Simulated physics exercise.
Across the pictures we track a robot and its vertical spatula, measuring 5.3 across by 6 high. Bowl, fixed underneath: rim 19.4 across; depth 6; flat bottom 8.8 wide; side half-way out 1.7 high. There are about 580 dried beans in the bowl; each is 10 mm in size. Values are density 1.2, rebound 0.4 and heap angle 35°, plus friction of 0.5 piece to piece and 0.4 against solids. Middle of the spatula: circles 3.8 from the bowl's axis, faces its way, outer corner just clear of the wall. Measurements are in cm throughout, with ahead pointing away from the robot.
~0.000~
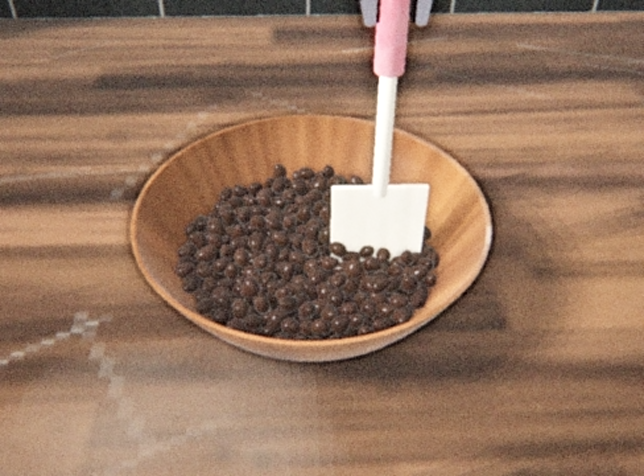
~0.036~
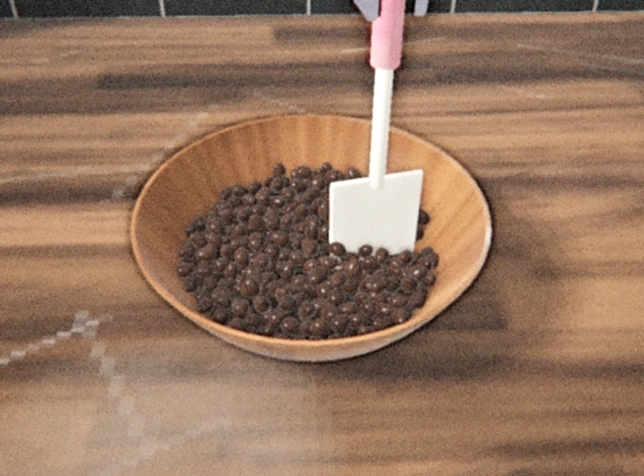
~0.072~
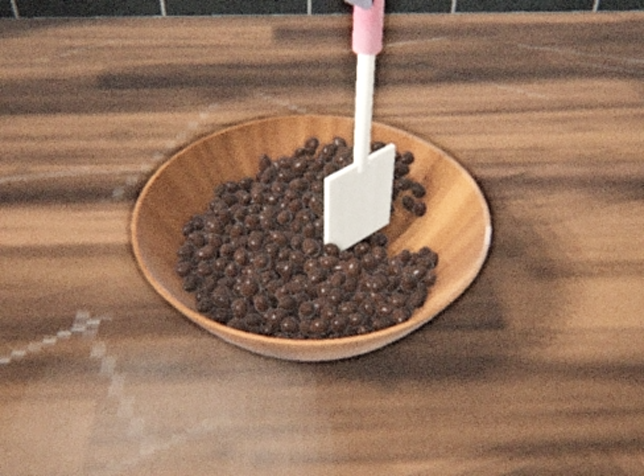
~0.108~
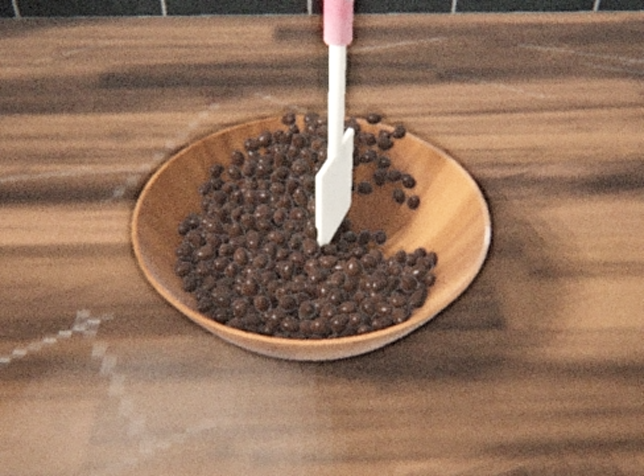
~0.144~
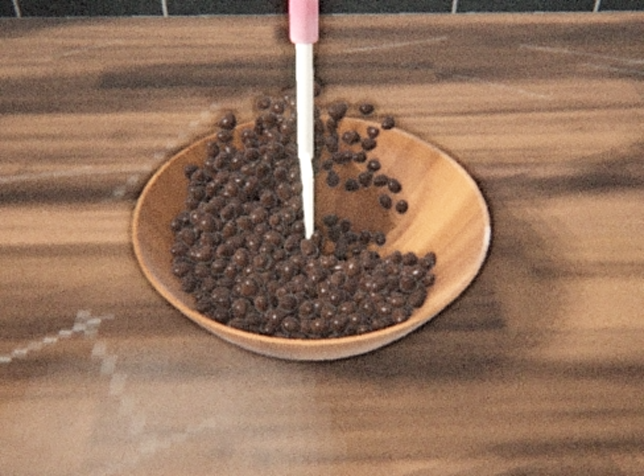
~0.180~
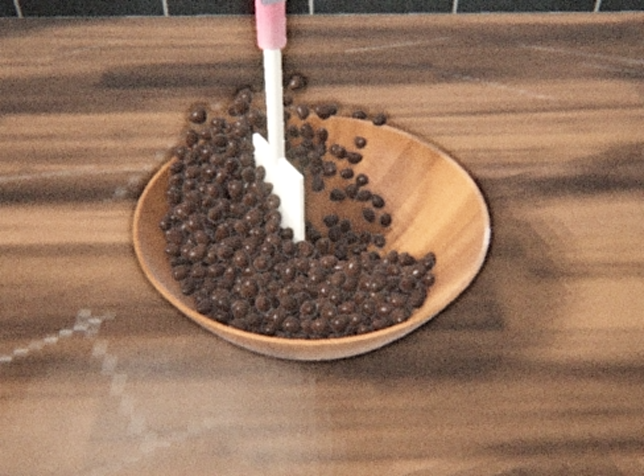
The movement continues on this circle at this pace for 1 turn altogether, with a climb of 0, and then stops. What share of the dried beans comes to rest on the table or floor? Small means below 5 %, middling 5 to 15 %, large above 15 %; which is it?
Verdict: Large.
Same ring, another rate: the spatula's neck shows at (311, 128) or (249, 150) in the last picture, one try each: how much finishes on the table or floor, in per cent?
It comes to close to 15 per cent and close to 40 per cent.
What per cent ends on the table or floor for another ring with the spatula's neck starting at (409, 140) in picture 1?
Table or floor share: Near 25 %.
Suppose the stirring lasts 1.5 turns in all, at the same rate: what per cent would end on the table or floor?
35 %.
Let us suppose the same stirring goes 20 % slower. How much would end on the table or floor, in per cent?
Estimated share: About 15 per cent.
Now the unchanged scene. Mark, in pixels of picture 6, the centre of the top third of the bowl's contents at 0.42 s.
About (402, 272).
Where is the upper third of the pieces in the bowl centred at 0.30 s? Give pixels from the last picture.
Around pixel (232, 276).
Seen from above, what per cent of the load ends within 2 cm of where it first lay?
Estimate: 5 per cent.
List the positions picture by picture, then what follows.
The first picture shows the spatula neck at (382, 164), 0° round; upper third of the load around (303, 249), from x 185 to 430, top at y 170; 581 in the bowl.
The second picture shows the spatula neck at (379, 156), 12° round; upper third of the load around (310, 240), from x 185 to 430, top at y 170.
The third picture shows the spatula neck at (362, 140), 39° round; upper third of the load around (308, 215), from x 185 to 430, top at y 145.
The fourth picture shows the spatula neck at (336, 130), 66° round; upper third of the load around (290, 197), from x 180 to 430, top at y 115.
The fifth picture shows the spatula neck at (306, 128), 94° round; upper third of the load around (268, 183), from x 175 to 430, top at y 90; 578 in the bowl, 3 in flight or on the tool.
The sixth picture shows the spatula neck at (276, 134), 121° round; upper third of the load around (237, 186), from x 165 to 430, top at y 85; 574 in the bowl, 7 in flight or on the tool.
After 0.30 s, 211° round, highest piece 9 above the table; 528 in the bowl, 16 on the table or floor, 37 in flight or on the tool.
After 0.42 s, 300° round, highest piece 9 above the table; 476 in the bowl, 70 on the table or floor, 35 in flight or on the tool.
After 0.68 s, 0° round, highest piece 7 above the table; 427 in the bowl, 152 on the table or floor, 2 in flight or on the tool.
After 1.38 s, 0° round, highest piece 7 above the table; 427 in the bowl, 154 on the table or floor.
In the end, 427 in the bowl, 154 on the table or floor. That is 27 % on the table or floor.
